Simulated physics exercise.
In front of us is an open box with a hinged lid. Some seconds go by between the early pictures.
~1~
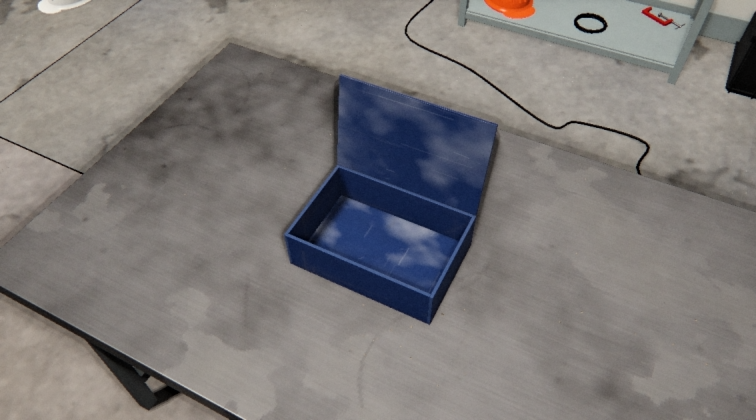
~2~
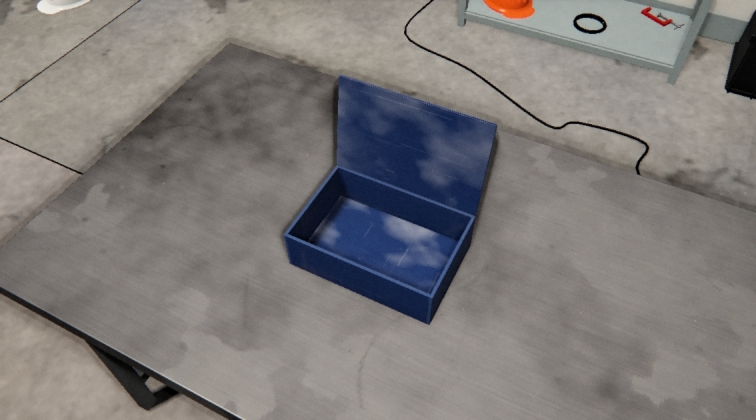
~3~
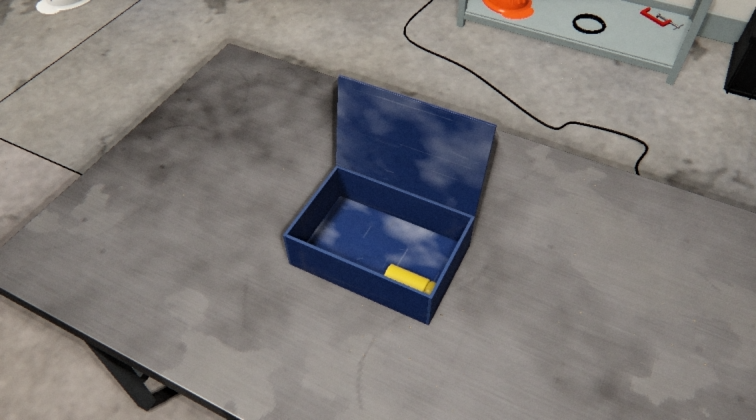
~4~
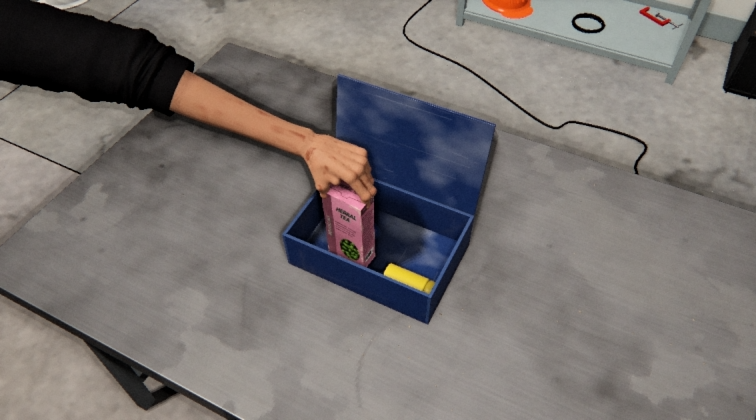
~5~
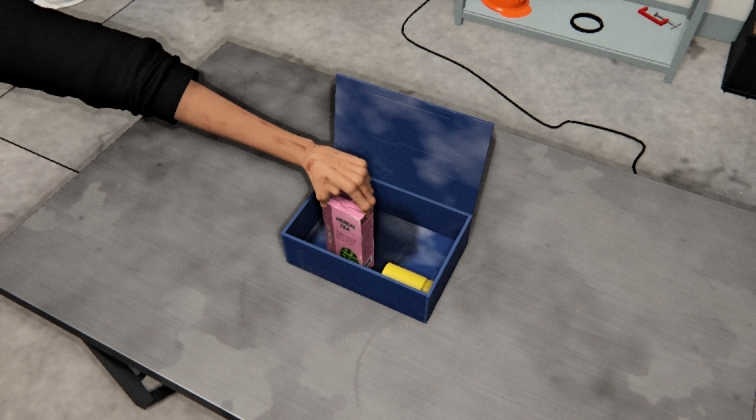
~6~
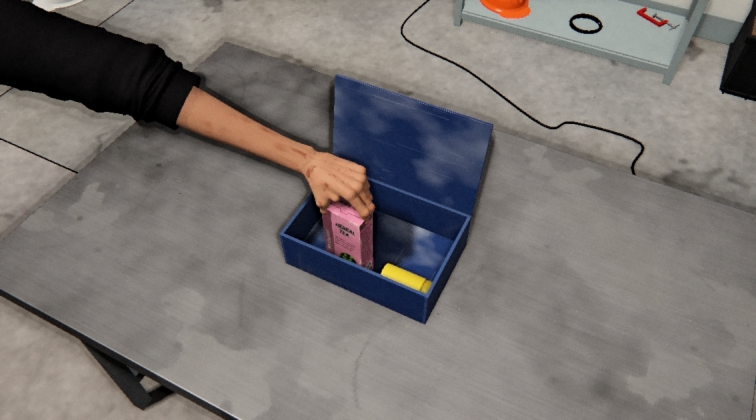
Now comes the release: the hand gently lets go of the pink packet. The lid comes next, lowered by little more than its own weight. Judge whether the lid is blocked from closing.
Judgement: Blocked.
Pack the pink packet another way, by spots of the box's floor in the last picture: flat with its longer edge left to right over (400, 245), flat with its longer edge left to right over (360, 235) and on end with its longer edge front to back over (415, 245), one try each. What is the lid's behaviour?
On the first go it comes down fully, on the second it comes down fully, and on the third it can't shut.
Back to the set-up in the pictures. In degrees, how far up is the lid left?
Angle: About 12°.
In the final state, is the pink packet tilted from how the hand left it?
Observation: It tilts over.
Then, 1.30 s past the last view, lid 82° above the rim.
Then, 1.70 s past the last view, lid 46° above the rim.
Then, 2.00 s past the last view, lid 24° above the rim; pink packet rocked 23° from its first pose near (343, 247).
Finally, lid 12° above the rim; down or leaning hard in the box, pink packet; yellow shaker still in place. Final places as the last picture's camera would see them, pink packet near (353, 232).
